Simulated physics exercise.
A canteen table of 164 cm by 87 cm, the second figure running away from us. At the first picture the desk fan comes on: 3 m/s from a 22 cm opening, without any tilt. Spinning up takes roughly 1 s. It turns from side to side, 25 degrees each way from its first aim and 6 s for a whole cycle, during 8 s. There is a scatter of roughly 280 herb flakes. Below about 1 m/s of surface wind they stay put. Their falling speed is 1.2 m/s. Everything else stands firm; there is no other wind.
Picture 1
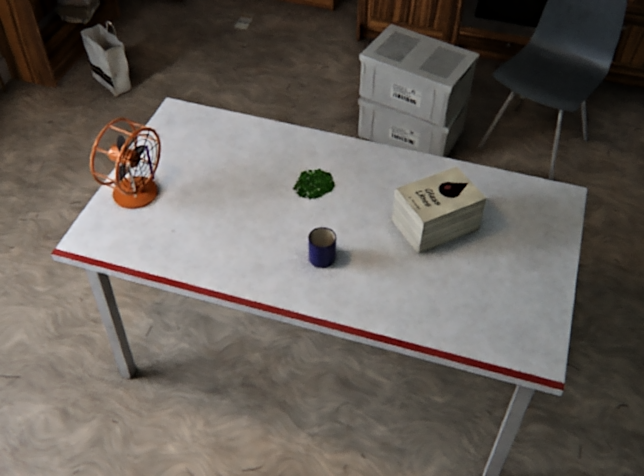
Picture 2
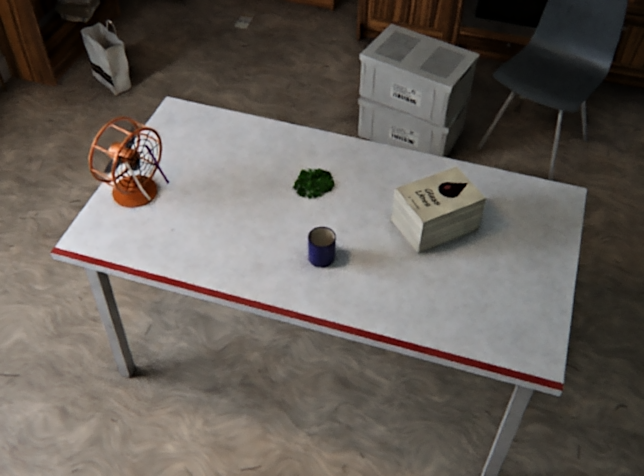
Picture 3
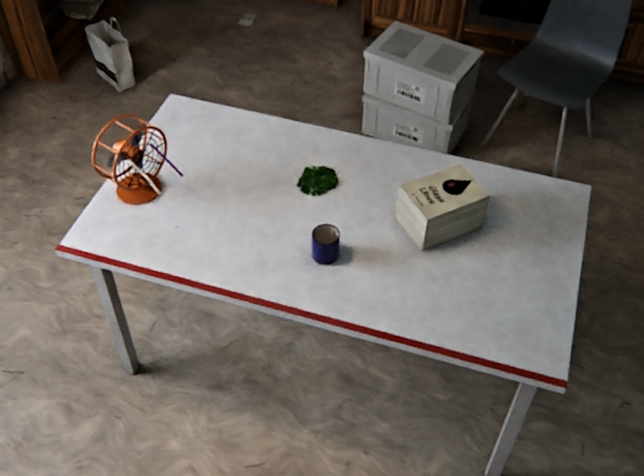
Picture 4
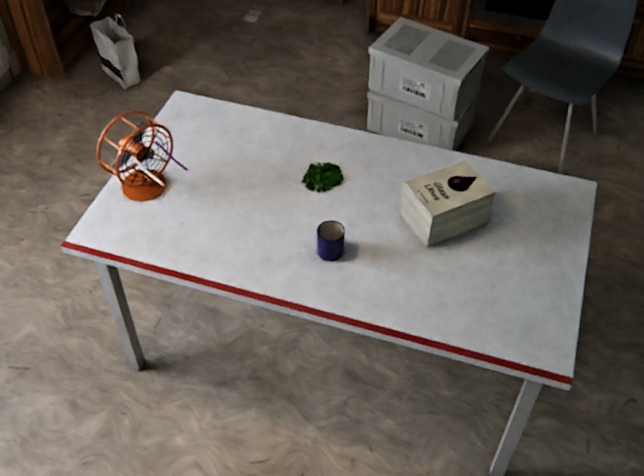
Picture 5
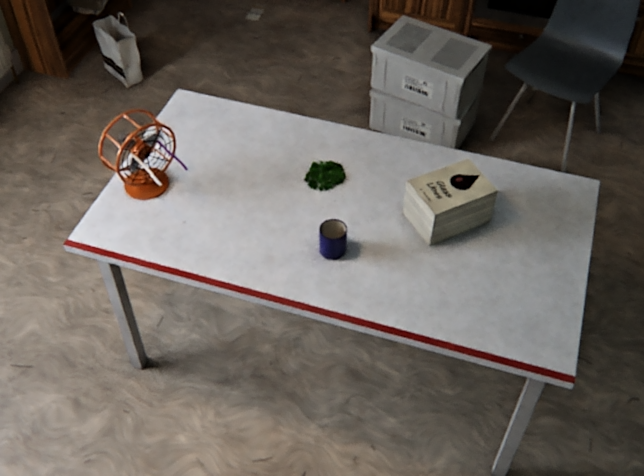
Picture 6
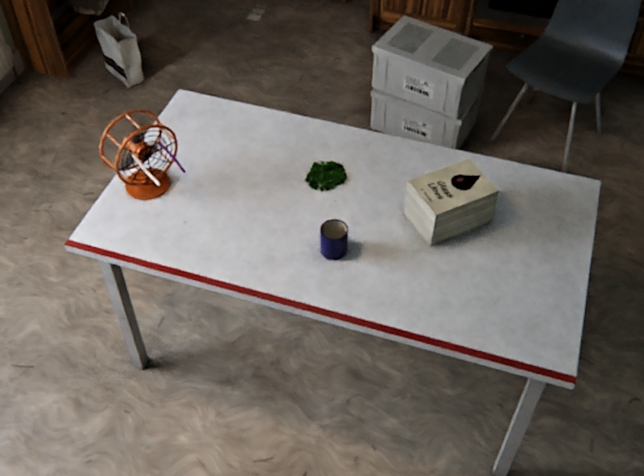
A white canteen table with a red front edge fills a brown-floored room, seen from above at an angle, with stacked grey boxes, a grey chair and a white bag behind it. On it stand an orange desk fan at left, green herb flakes and a dark blue mug mid-table, and a pale book at right. The fan's head turns towards the front while the flakes lie still, and the camera shifts slightly.
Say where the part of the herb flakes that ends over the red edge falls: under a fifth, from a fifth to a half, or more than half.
The share over the red edge is less than a fifth.
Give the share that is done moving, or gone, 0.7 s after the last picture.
Some 0 per cent.
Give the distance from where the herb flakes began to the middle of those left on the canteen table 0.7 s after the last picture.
Roughly 0 cm.
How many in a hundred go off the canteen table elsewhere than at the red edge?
Near 90 %.
Then, 0.7 s after the last picture the count stands so, 0 % are over the red edge; the middle of those left on the top is near (326, 174).
Then, 1.6 s after the last picture the count stands so, 0 % are over the red edge; the middle of those left on the top is near (326, 174).
Then, 3.5 s after the last picture the count stands so, 0 % are over the red edge; the middle of those left on the top is near (329, 174).
Then, 7.1 s after the last picture, at the end, 0 % are over the red edge.
